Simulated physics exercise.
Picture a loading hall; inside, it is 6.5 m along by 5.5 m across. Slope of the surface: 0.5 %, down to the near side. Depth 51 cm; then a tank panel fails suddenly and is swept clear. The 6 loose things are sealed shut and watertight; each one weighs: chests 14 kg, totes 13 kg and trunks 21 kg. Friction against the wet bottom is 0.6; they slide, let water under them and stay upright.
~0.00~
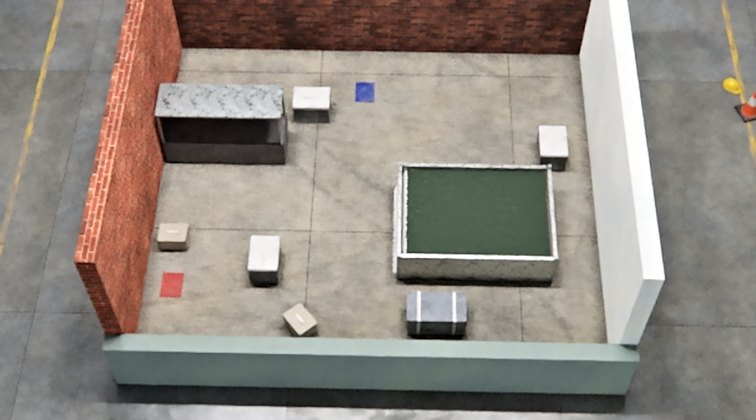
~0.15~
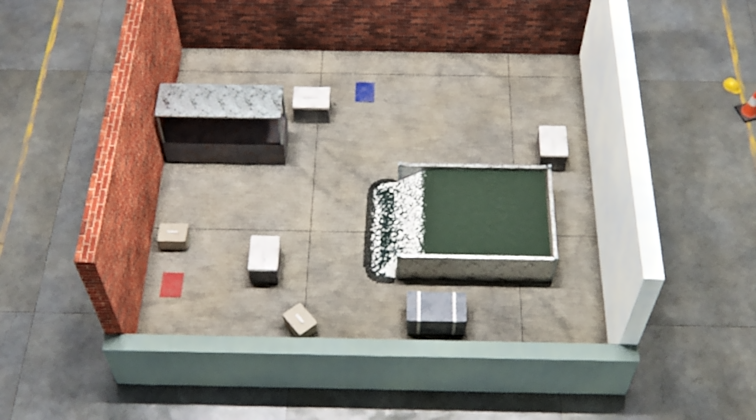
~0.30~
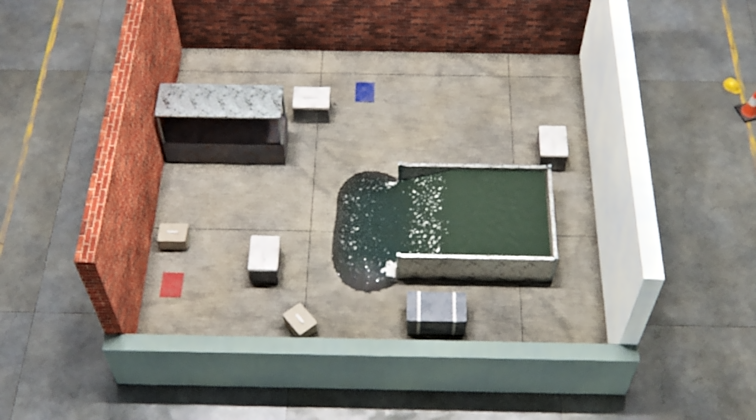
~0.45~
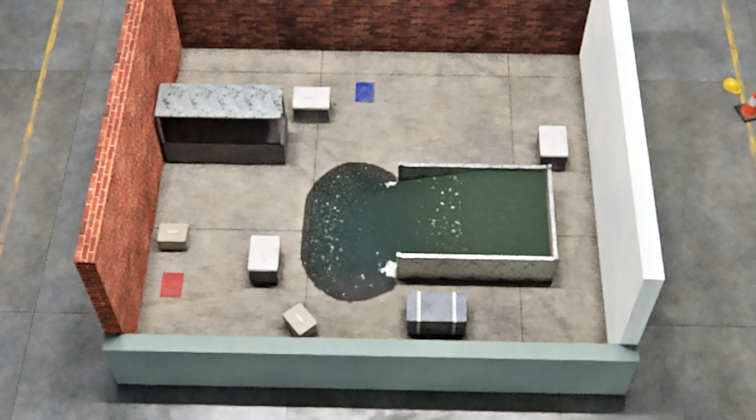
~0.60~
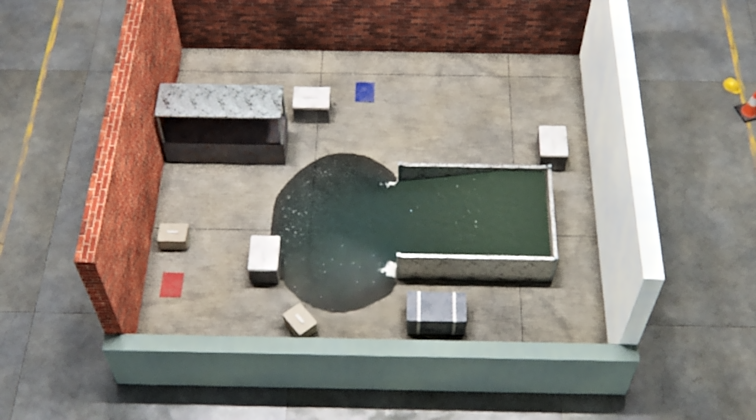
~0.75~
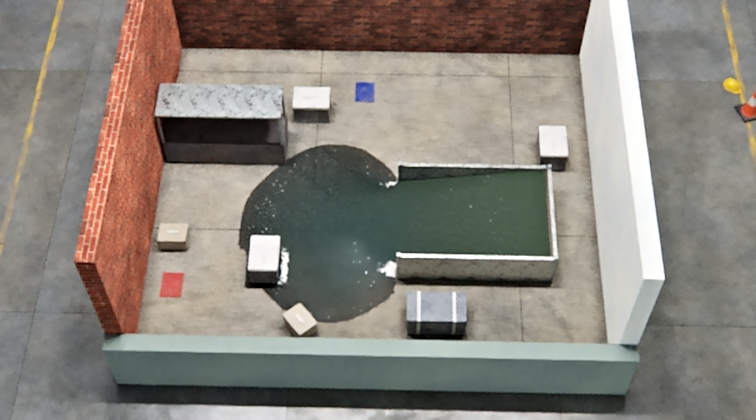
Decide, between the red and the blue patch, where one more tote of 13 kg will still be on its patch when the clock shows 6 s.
I would go with blue.
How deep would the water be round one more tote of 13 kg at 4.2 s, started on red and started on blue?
In turn 19 and 1 cm.
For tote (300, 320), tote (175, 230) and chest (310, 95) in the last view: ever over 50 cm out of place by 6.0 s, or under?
In sequence: Exceeds it / exceeds it / falls below it.
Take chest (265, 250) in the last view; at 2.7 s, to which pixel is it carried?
It would be close to (150, 296) by then.
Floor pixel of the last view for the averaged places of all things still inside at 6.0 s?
It sits at about (406, 251).
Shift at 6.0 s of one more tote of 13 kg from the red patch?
It would be somewhere around 80 cm away by then.
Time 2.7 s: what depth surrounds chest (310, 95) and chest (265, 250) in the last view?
I'd estimate 4 cm for the first and 25 cm for the second.
After 1.2 s on red it would be 0 cm off in 0 cm of water; on blue it would be 0 cm off in 0 cm of water.
After 2.7 s on red it would be 67 cm off in 27 cm of water; on blue it would be 0 cm off in 1 cm of water.
After 4.2 s on red it would be 86 cm off in 19 cm of water; on blue it would be 0 cm off in 1 cm of water.
After 6.0 s on red it would be 75 cm off in 11 cm of water; on blue it would be 0 cm off in 1 cm of water.
